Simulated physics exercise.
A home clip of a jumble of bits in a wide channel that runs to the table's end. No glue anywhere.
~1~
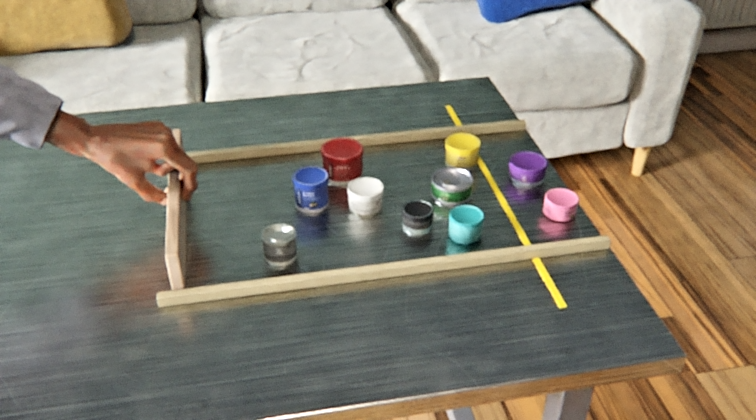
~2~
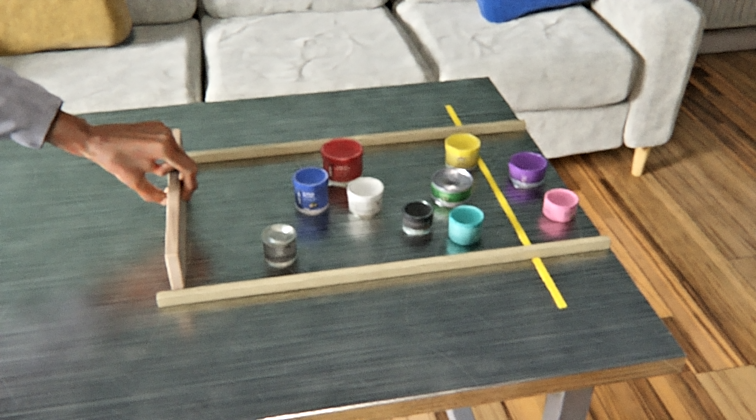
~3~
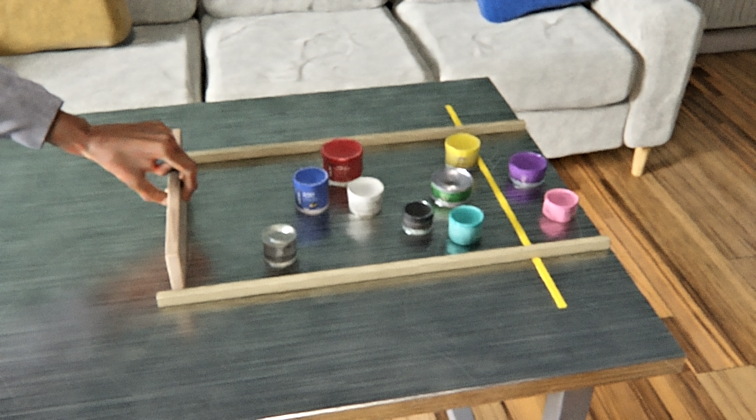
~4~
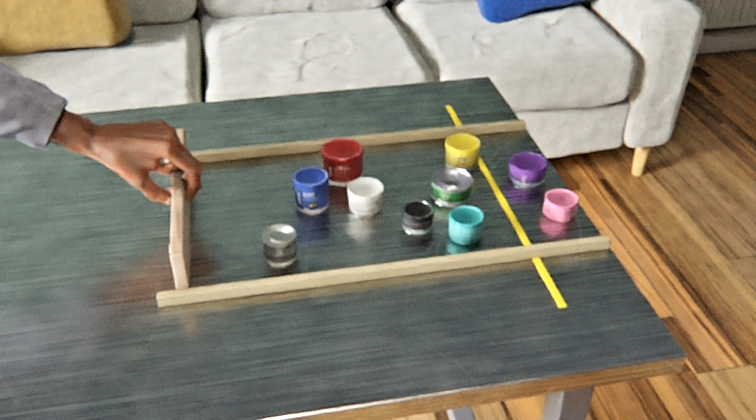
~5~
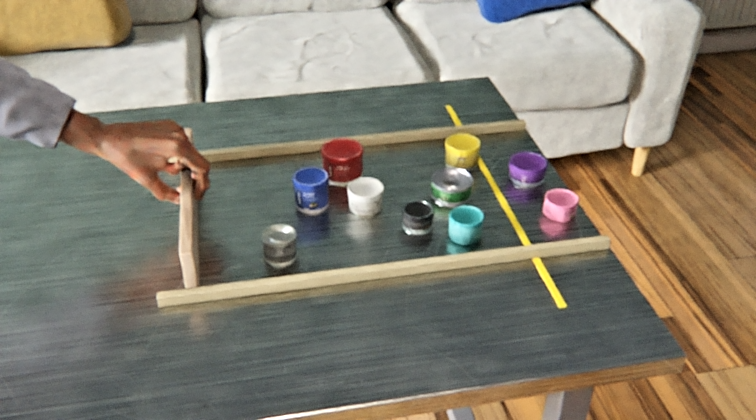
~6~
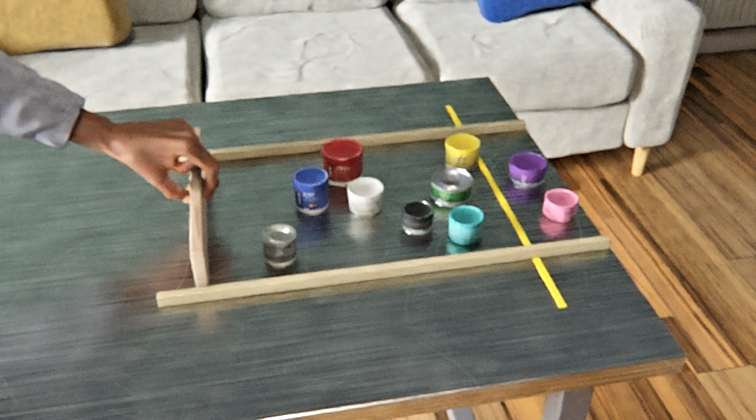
A hand sliding an upright wooden board slightly right between two wooden rails, while the colourful tubs ahead of it stay still.
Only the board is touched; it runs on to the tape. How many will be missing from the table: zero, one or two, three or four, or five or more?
As it turns out, the number that fall off is one or two.
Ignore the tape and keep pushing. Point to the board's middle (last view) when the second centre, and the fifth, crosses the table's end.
At (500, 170) for the second, at (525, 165) for the fifth.
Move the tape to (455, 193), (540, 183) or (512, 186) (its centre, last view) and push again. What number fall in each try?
The counts: 0, 6 and 3.
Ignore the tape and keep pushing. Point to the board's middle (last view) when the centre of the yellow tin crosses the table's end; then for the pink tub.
About (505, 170), and (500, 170) for the other.
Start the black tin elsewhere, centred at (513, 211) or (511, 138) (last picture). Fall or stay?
Place by place, it holds on; does not fall.
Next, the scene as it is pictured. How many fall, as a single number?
The count is 1.
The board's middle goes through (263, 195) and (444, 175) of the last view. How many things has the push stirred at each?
1 and 8.
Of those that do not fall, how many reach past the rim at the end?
It comes to 2.
Soon after, none off yet; pink tub at rest near (561, 206); purple pot at rest near (528, 169); yellow tin at rest near (462, 153).
In the end, the number that fall off is one or two; gone, purple pot.
